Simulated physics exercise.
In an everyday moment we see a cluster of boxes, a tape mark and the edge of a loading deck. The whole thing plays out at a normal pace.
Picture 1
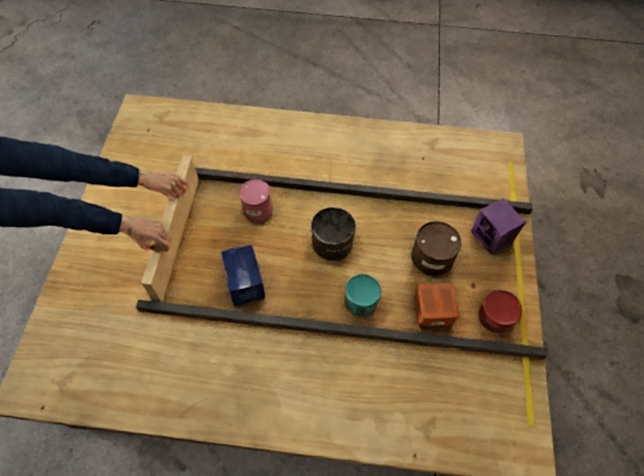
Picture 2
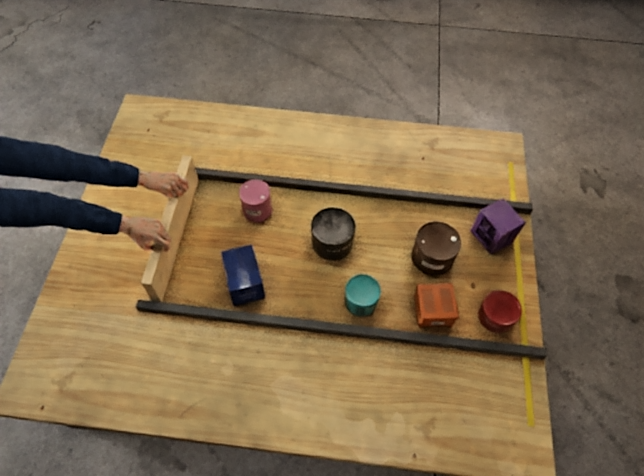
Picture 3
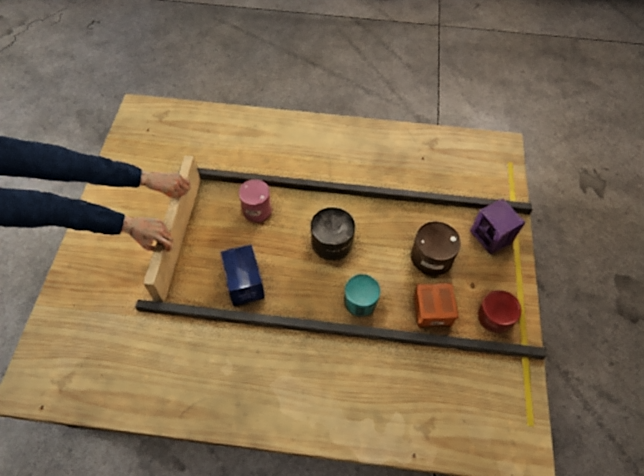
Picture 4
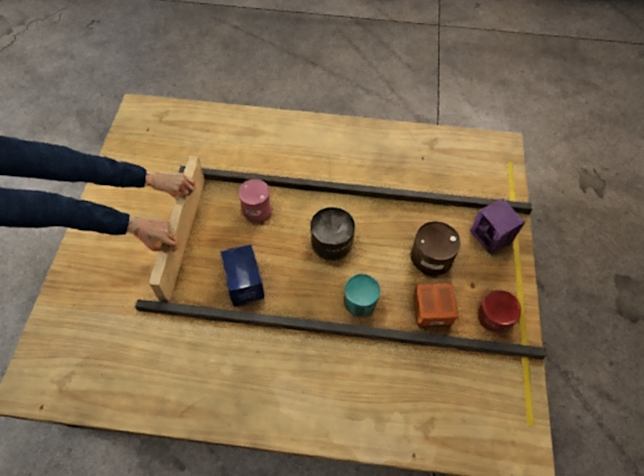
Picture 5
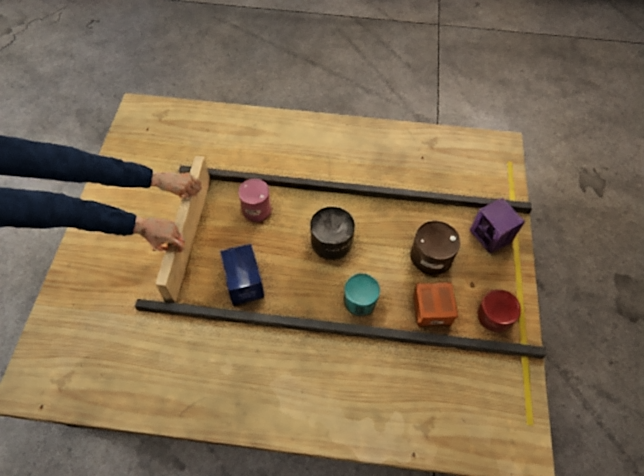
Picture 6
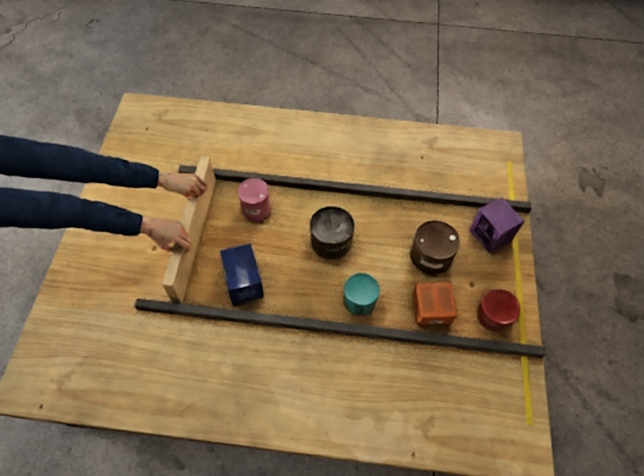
At the start, two hands in dark sleeves hold a wooden plank between two dark rails on a wooden deck, left of scattered boxes, pails and canisters, with yellow tape at the right. The hands then slide the plank slightly right toward the blue box, while the objects stay still.
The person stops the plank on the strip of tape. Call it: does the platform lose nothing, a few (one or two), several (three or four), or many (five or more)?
It loses many, five or more.
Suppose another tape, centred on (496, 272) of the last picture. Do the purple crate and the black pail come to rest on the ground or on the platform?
Here's the result: The purple crate ends up below, while as for the black pail, it keeps its place.
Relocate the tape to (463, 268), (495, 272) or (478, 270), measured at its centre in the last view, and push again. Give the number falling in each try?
The counts: 2, 5 and 3.
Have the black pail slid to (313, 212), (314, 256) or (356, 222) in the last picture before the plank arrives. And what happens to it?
Well, one by one, it ends up down, ends up down and ends up down.
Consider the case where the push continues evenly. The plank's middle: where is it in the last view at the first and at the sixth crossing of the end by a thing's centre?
At roughly (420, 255), then roughly (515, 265).
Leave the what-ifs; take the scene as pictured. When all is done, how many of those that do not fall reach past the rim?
Overhang count: 2.
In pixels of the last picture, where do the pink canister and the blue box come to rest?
You'll see the pink canister at (535, 226), with the blue box at (544, 313).
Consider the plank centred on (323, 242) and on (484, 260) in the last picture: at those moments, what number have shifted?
Moved so far: 4, then 8.
A little later, none off yet; red pail at rest near (498, 311); purple crate at rest near (496, 226); orange tote at rest near (434, 305).
Next, none off yet; red pail shifted about its own width near (530, 315); purple crate moving near (497, 225); orange tote shifted about its own width near (494, 313).
When it is over, the number that fall off is five or more; down, black pail, turquoise pail, brown canister, orange tote, purple crate and red pail.
